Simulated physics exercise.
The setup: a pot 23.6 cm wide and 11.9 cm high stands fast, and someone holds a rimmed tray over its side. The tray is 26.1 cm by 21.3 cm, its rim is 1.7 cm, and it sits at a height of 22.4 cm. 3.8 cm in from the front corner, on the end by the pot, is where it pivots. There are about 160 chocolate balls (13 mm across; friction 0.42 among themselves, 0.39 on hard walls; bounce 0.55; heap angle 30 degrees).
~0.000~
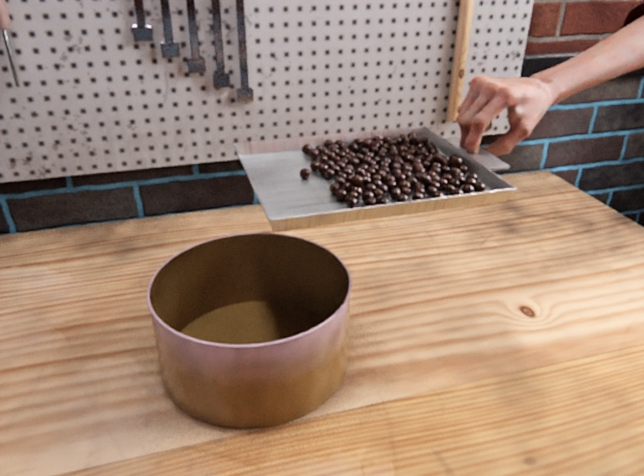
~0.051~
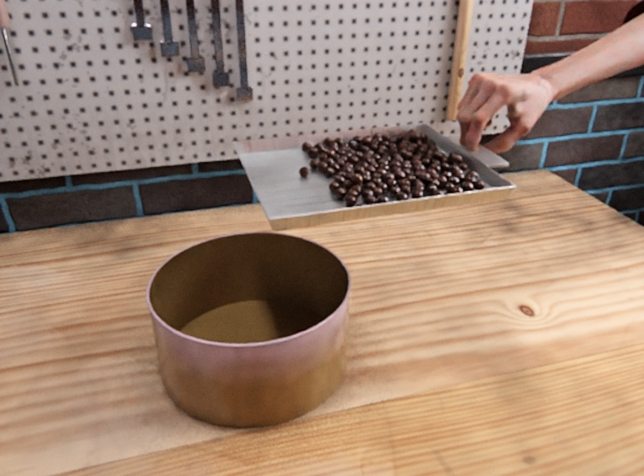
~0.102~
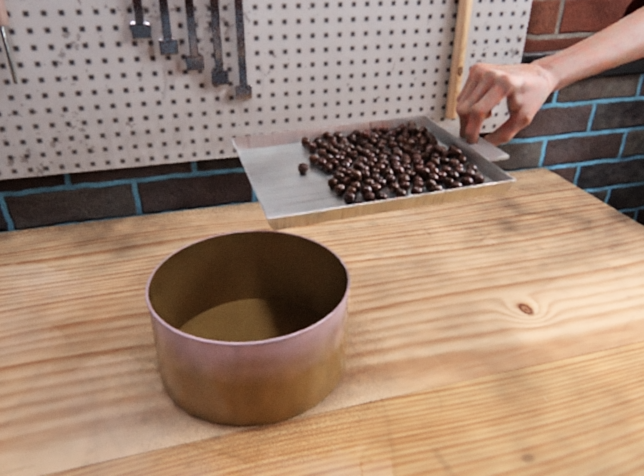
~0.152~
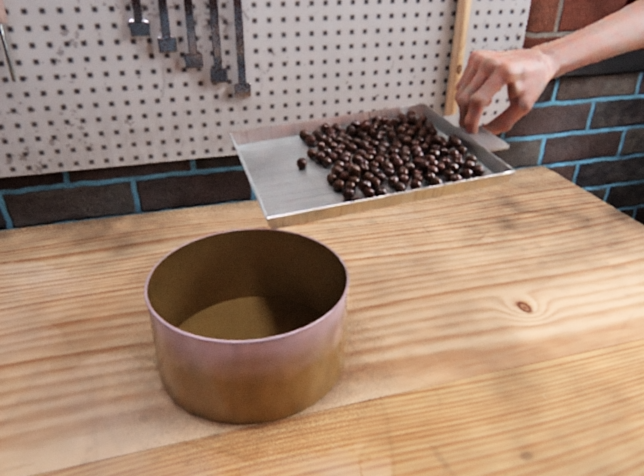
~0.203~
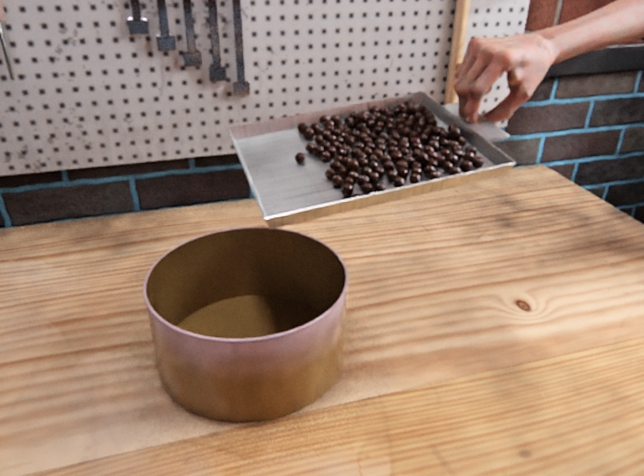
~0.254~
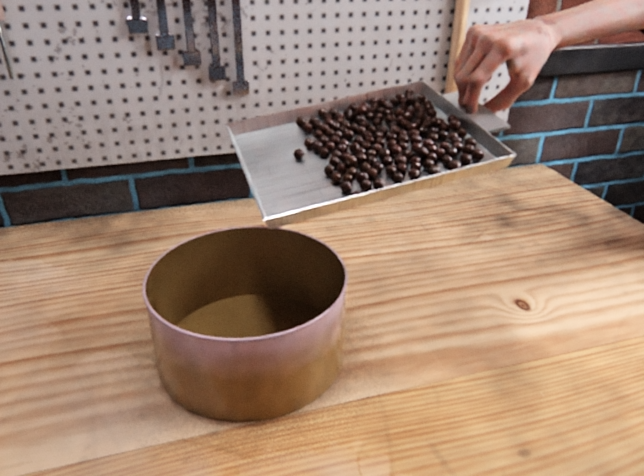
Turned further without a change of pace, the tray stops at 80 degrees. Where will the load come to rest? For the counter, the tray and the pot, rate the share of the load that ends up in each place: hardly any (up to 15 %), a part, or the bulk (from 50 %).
Share of the load - the counter: A part, the tray: Hardly any, the pot: The bulk.
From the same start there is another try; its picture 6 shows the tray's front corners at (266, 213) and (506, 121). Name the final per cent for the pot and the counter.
Pot 95 % / counter 5 %.
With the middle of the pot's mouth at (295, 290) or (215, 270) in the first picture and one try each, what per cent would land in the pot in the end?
95 % and 35 %.
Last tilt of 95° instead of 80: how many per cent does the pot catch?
Then about 80 per cent.
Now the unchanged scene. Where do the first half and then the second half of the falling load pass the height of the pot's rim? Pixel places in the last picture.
I'd mark about (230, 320) for the first half and about (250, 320) for the second.
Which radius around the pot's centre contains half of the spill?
I'd say around 28 centimetres.
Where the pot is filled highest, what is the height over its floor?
It gets to about 2.5 cm.
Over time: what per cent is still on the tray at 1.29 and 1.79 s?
The figures go 90 and then 10.
After 0.88 s, tilt 43 degrees; the tray holds 95 %, the pot 5 %.
After 1.29 s, tilt 65 degrees; the tray holds 90 %, the pot 10 %.
Then, at 1.79 s, tilt 80 degrees; the tray holds 10 %, the pot 65 %.
At rest (2.8 s), counter 20 %, tray 0 %, pot 80 %.
